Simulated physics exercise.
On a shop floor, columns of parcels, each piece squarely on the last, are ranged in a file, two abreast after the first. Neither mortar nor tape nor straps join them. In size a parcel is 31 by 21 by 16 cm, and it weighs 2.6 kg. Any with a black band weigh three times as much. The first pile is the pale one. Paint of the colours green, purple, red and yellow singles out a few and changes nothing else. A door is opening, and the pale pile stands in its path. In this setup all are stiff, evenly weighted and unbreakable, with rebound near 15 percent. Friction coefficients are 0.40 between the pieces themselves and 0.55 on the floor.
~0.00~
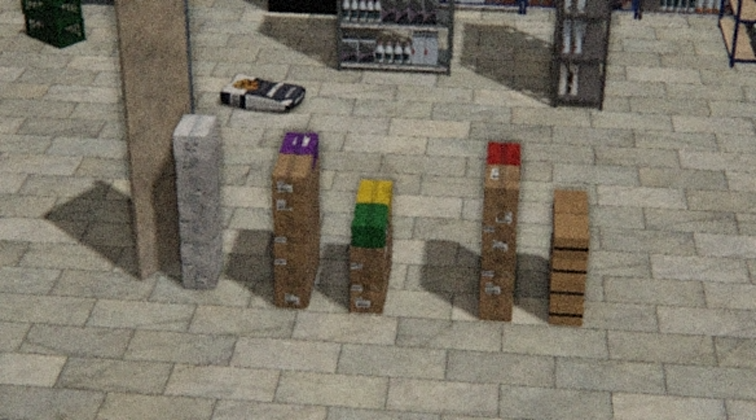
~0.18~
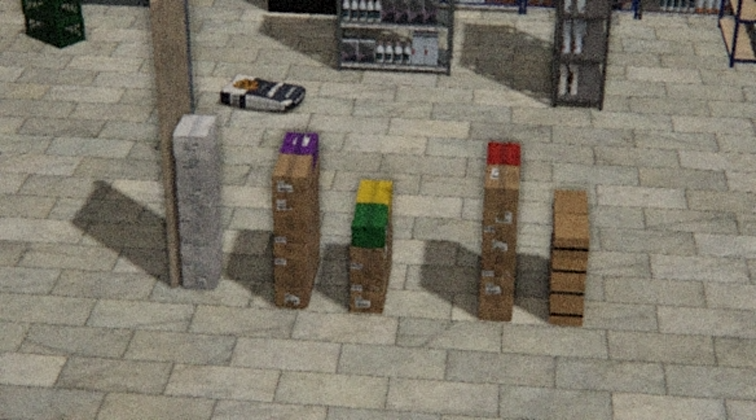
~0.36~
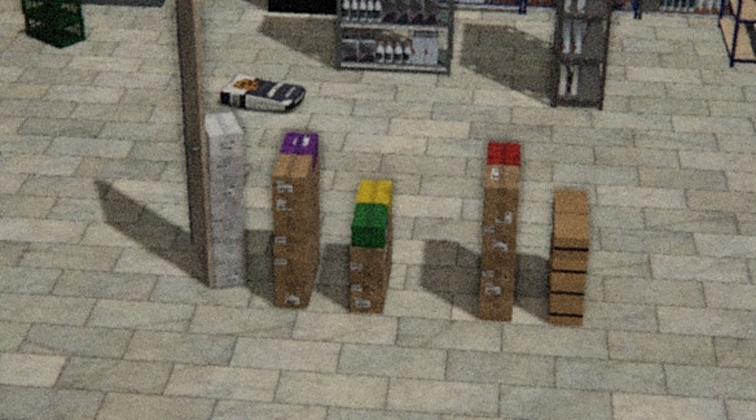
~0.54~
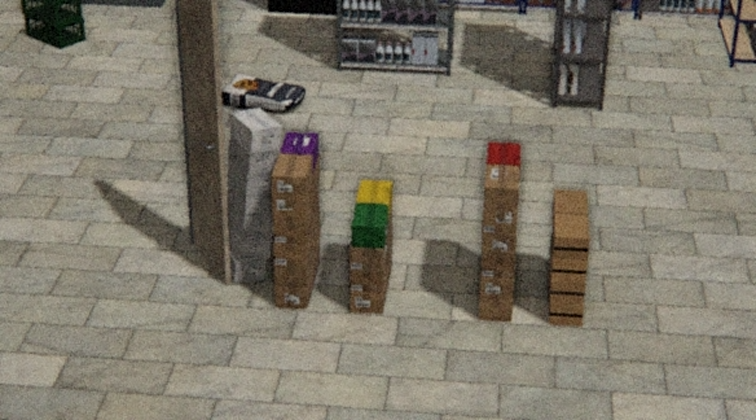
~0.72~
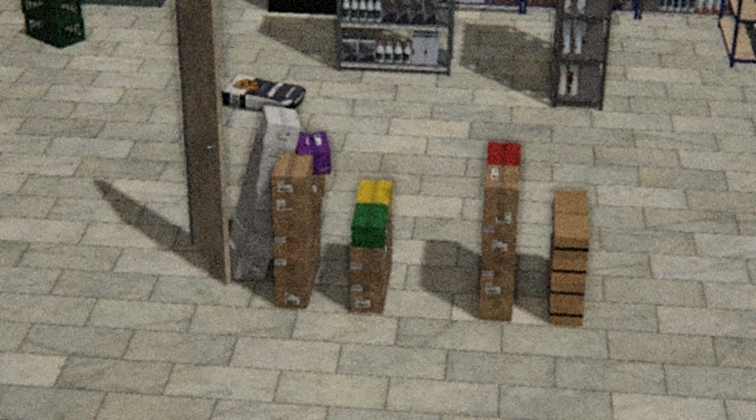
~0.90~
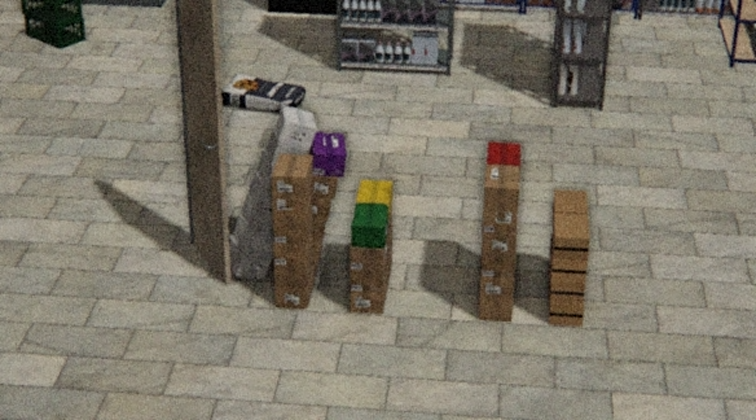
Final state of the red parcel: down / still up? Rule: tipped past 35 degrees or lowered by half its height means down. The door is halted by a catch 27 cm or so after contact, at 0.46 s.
Still up.
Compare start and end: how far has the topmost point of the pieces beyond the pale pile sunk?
I make it close to 0 cm.
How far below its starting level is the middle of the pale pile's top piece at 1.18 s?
Some 10 centimetres.
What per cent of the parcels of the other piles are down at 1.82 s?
By then 25 %.
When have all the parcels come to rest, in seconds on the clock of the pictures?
Near 3.0 s.
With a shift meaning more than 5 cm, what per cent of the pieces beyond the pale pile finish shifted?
30 percent.
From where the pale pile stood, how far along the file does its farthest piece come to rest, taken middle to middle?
Roughly 180 cm.
Around 1.18 s, 2 of the pale pile down; none of the 40 other parcels down, 7 disturbed; red parcel unmoved; purple parcel tipped 23°, 53 mm lower.
Around 1.48 s, 7 of the pale pile down; 6 of the 40 other parcels down; red parcel unmoved; purple parcel tipped 19°, 16 cm lower.
Around 1.82 s, 7 of the pale pile down; 10 of the 40 other parcels down; red parcel unmoved; yellow parcel tipped 63°, 33 cm lower.
Finally (3.2 s), 7 of the pale pile down; 10 of the 40 other parcels down; red parcel displaced 23 mm; yellow parcel tipped 75°, 31 cm lower; purple parcel tipped 15°, 45 cm lower. Seen by the last camera, middles, red parcel near (507, 165), yellow parcel near (472, 250).
